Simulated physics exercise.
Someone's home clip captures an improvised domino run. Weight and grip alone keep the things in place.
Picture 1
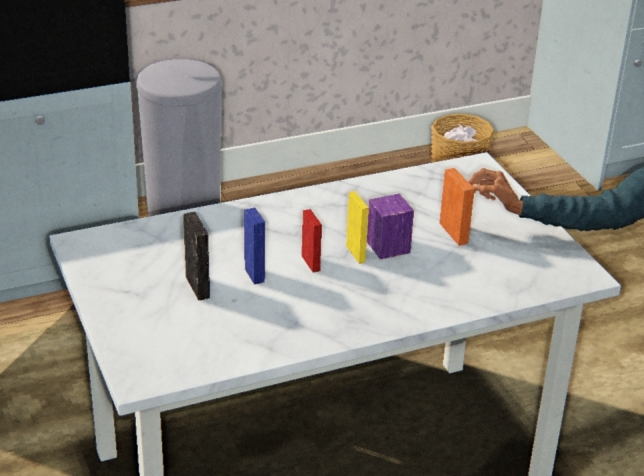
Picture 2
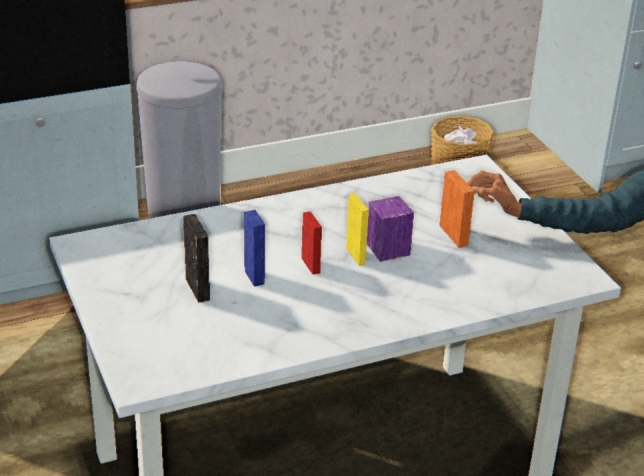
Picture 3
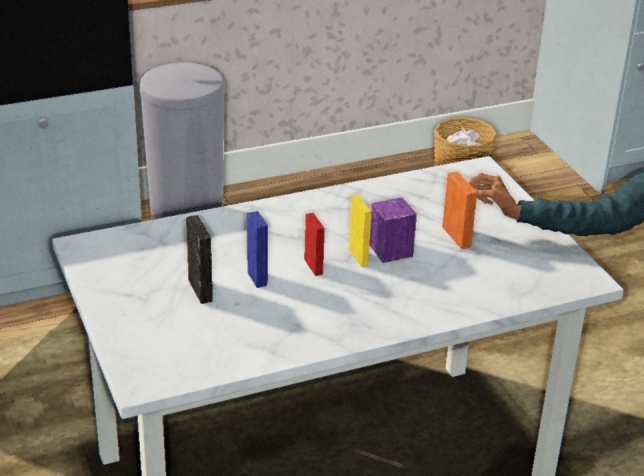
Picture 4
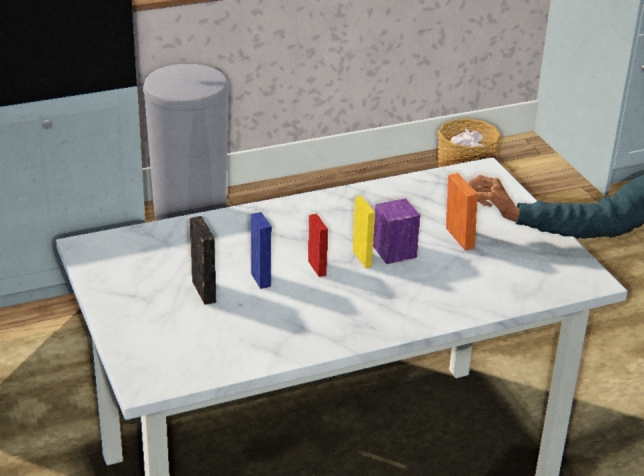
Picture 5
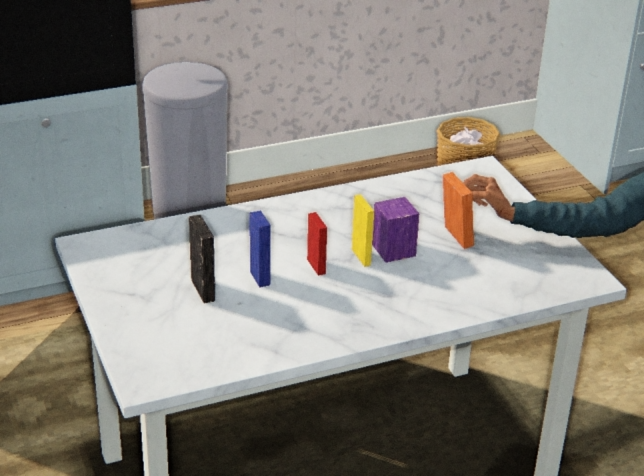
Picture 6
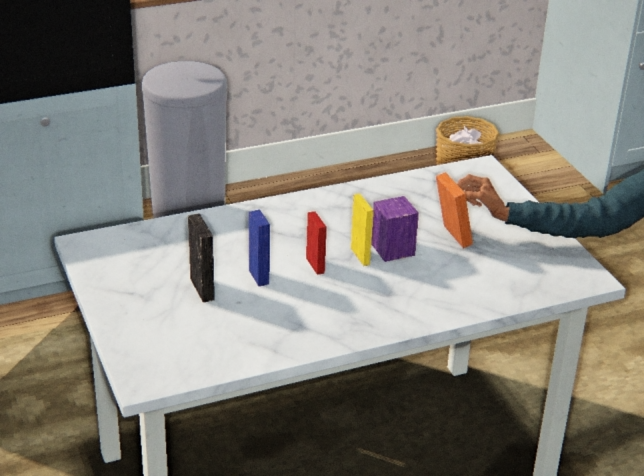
On a white marble-topped table, black, blue, red, yellow, purple and orange blocks stand in a spaced row as a hand at the right touches the orange one, then tilts it slightly to the left while the others stay still.
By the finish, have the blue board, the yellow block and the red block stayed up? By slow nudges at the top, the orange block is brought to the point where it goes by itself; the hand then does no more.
Blue board: Yes, still up; yellow block: Yes, still up; red block: Yes, still up.
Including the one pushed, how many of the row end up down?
The count is 1.
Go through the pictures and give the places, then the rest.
Blue board (255, 246); yellow block (357, 228); red block (312, 241), in the first picture.
Purple block (390, 229), in the second picture.
Purple block (393, 230), in the third picture.
Orange block 3° over; purple block (396, 231), in the fourth picture.
Orange block 8° over; purple block (395, 230), in the fifth picture.
Orange block 14° over; blue board (259, 248); yellow block (362, 230); red block (316, 243), in the sixth picture.
Then, 0.20 s later than the last frame, orange block 39° over.
Then, 0.50 s later than the last frame, orange block 89° over.
Then, 0.70 s later than the last frame, orange block 90° over.
Then, 2.20 s later than the last frame, blue board resting near (259, 248); yellow block resting near (362, 230).
When it is over, all 4 as before. End places, in pixels of the last picture, blue board near (259, 248), yellow block near (362, 230).
